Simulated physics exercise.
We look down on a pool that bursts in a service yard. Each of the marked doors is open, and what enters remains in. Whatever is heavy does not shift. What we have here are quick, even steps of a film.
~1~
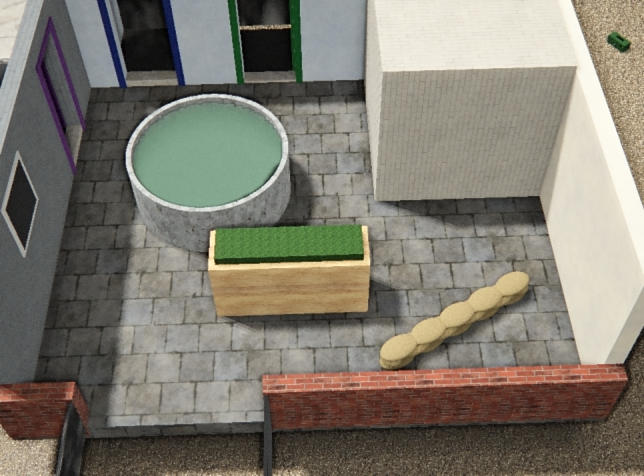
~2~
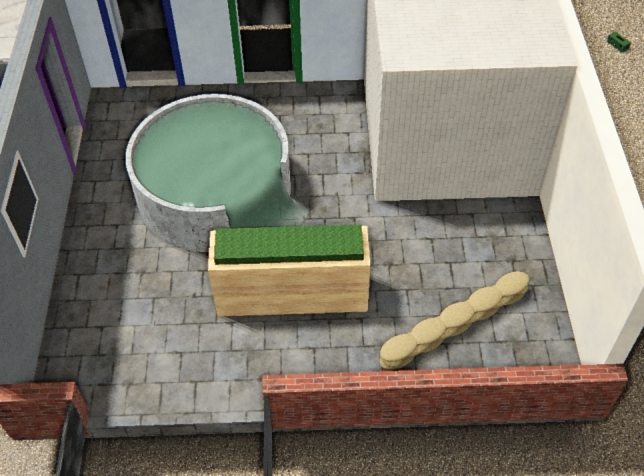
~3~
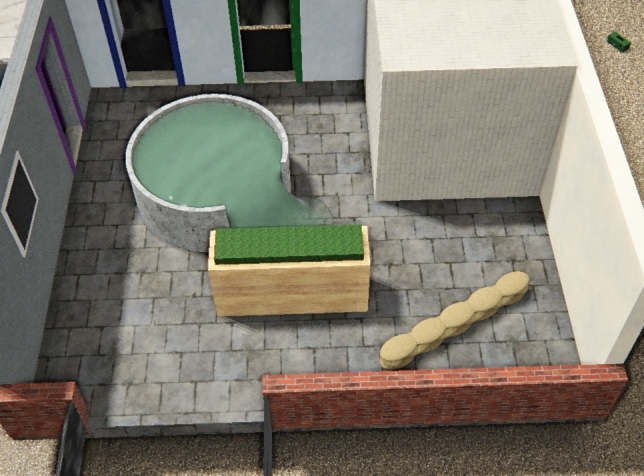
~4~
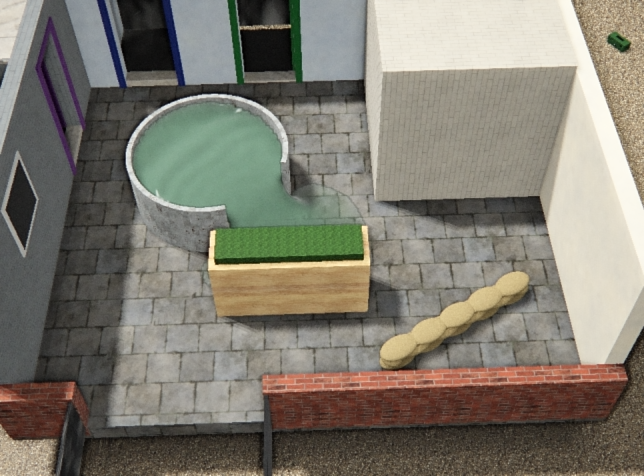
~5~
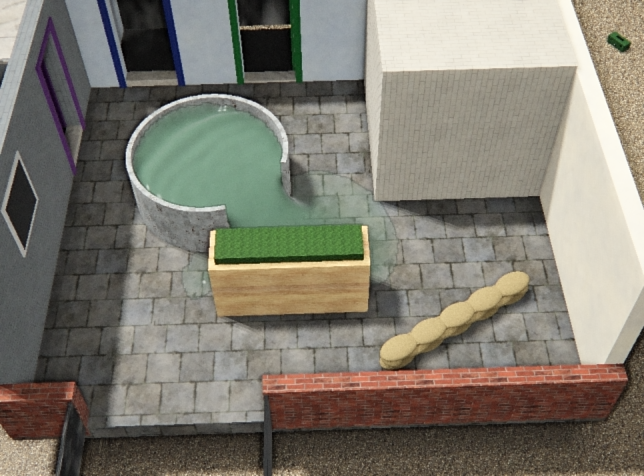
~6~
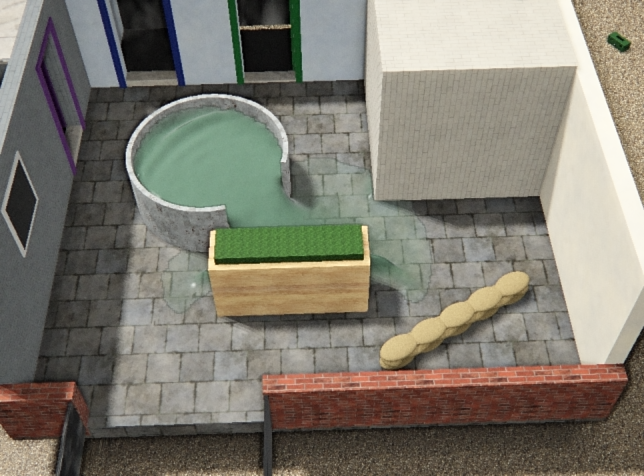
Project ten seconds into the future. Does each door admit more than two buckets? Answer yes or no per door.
Answers: The blue door: No; the purple door: No; the green door: No.
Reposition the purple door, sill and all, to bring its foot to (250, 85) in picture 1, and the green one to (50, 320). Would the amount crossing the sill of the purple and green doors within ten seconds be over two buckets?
As I see it, the purple door remains within bounds while the green door overshoots the mark.
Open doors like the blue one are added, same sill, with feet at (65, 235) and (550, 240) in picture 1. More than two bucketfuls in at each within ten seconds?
In order: Falls short; overshoots.
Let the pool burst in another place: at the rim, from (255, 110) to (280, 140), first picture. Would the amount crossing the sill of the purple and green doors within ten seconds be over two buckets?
Checking the doors, purple surpasses the cutoff; green, on the other hand, surpasses the cutoff.
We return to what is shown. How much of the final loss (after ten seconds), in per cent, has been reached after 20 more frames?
Near 0 in a hundred.
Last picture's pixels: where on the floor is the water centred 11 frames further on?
Centre point: Around (301, 219).
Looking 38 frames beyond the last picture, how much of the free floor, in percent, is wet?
85 %, roughly.
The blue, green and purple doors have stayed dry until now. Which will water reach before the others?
It is the purple door.
A moment on, water covers 30 % of the floor; the blue door not reached, the purple door not reached, the green door not reached.
Next, water covers 40 % of the floor; the blue door not reached, the purple door not reached, the green door not reached.
Then, water covers 55 % of the floor; the blue door not reached, the purple door wet at the sill, nothing in, the green door not reached.
Later, water covers 85 % of the floor; the blue door wet at the sill, nothing in, the purple door wet at the sill, nothing in, the green door not reached.
In the end, water covers 95 % of the floor; the blue door wet at the sill, nothing in, the purple door wet at the sill, nothing in, the green door under two buckets in.
